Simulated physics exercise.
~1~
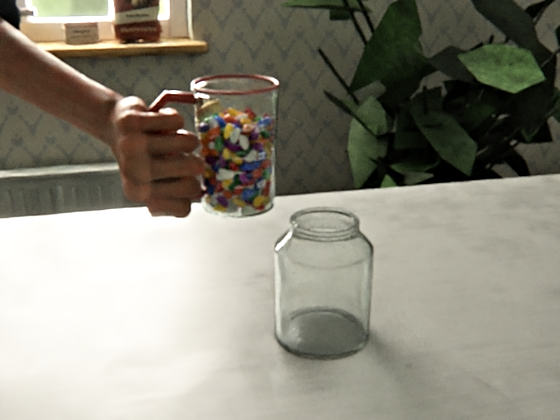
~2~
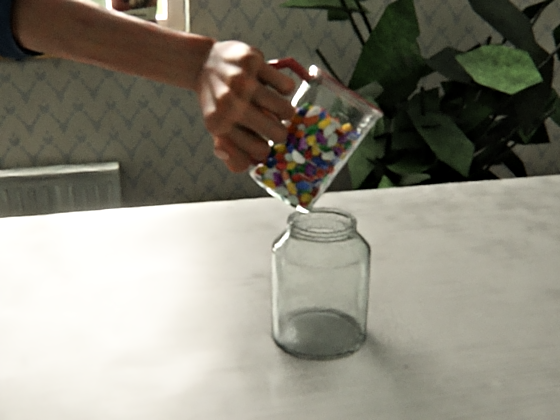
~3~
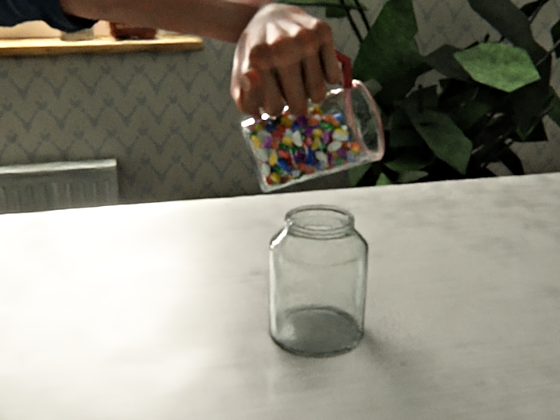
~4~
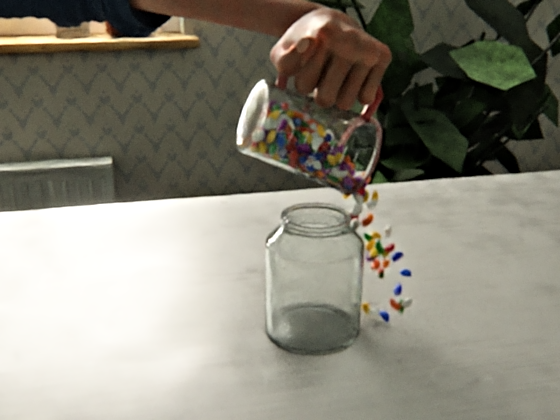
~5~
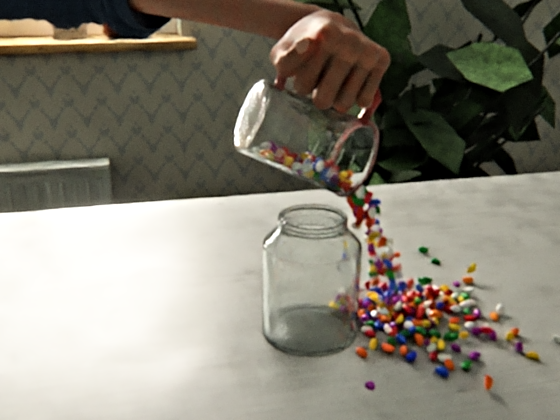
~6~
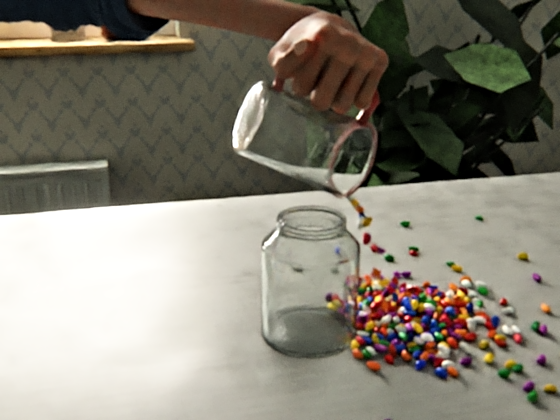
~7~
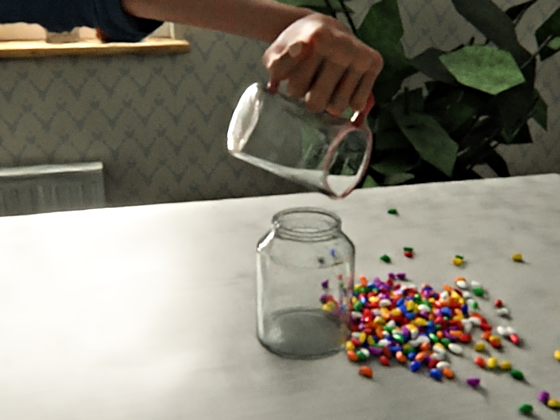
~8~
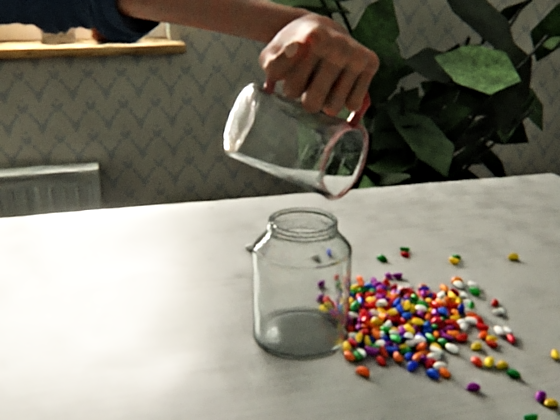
On a pale table near a leafy plant, a hand tipped a clear measuring cup of colourful jelly beans over a glass jar, but they all poured past its right side and scattered in a heap, leaving both cup and jar empty.
